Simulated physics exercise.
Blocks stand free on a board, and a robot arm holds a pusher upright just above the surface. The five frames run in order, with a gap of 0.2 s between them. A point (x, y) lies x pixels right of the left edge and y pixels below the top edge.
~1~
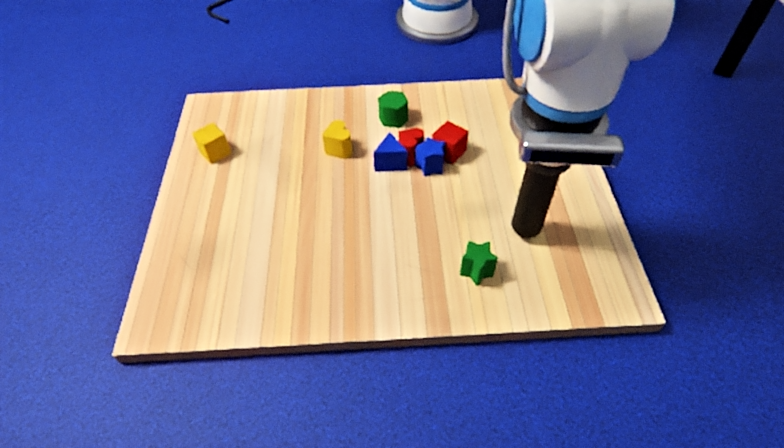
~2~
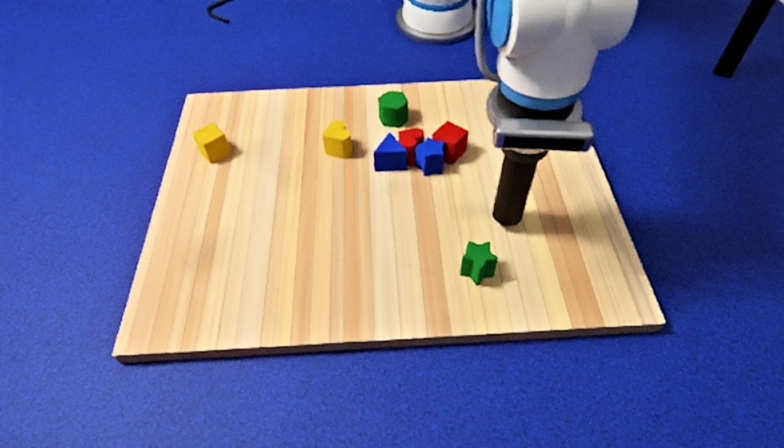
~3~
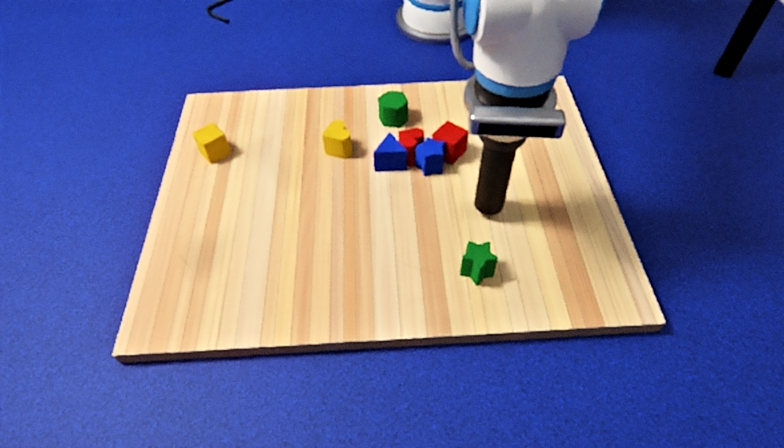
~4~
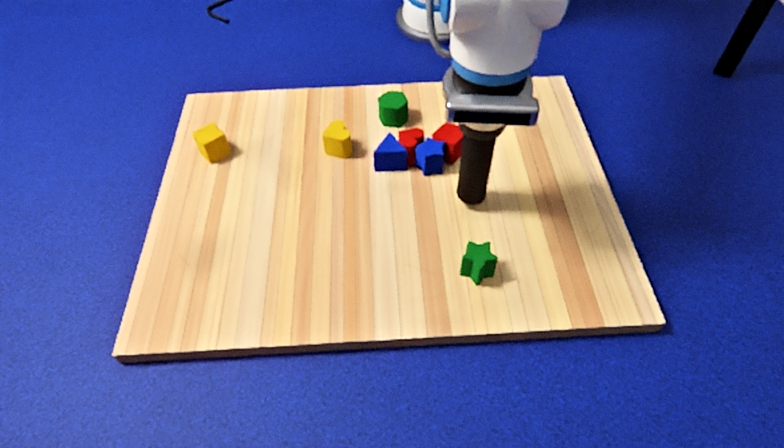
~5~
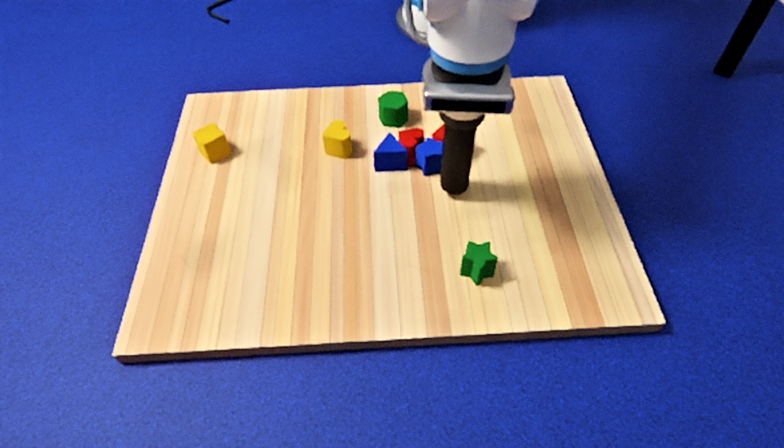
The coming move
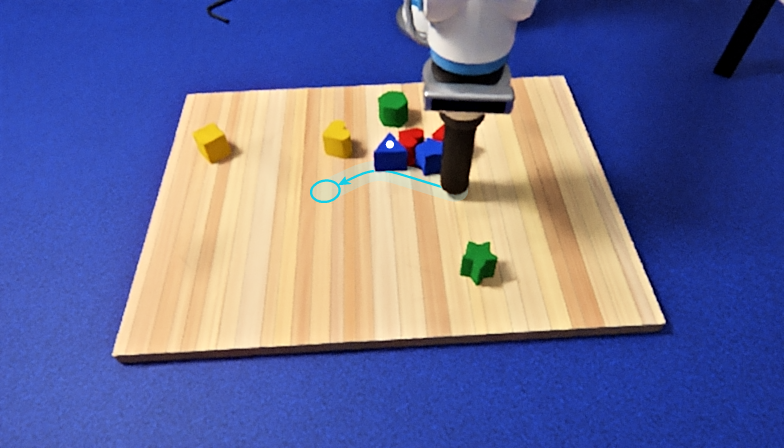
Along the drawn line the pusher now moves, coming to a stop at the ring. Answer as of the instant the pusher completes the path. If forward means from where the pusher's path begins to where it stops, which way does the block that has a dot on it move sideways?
The shift is rightward.
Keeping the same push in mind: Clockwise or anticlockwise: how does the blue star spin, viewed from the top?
The block turns clockwise.
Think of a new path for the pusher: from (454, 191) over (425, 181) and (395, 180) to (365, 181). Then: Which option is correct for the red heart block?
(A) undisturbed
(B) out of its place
B: Out of its place.
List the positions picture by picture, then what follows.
Pusher's lower end at (526, 227); yellow heart block at (337, 130); blue triangle at (390, 144); red heart block at (411, 136); blue star at (431, 147), in the first frame.
Pusher at (507, 215); blocks still, in the second frame.
Pusher at (489, 205); blocks still, in the third frame.
Pusher at (471, 195); blocks still, in the fourth frame.
Pusher at (454, 185); yellow heart block at (337, 130); blue triangle at (390, 144); red heart block at (411, 136); blue star at (431, 147), in the fifth frame.
Drawn move, from (454, 191) by way of (410, 177) and (366, 173) to (325, 191); the dot is on the blue triangle.
On the path given first. One third of the way, pusher at (410, 171); blue triangle at (385, 143); red heart block at (407, 131); blue star at (424, 142), turned 40° clockwise.
Two thirds of the way, pusher at (365, 167); blue triangle at (371, 134); red heart block at (407, 131); blue star at (423, 142), turned 45° clockwise.
At the end, pusher at (324, 185); yellow heart block still; blue triangle at (371, 134); red heart block at (407, 131); blue star at (423, 142), turned 45° clockwise.
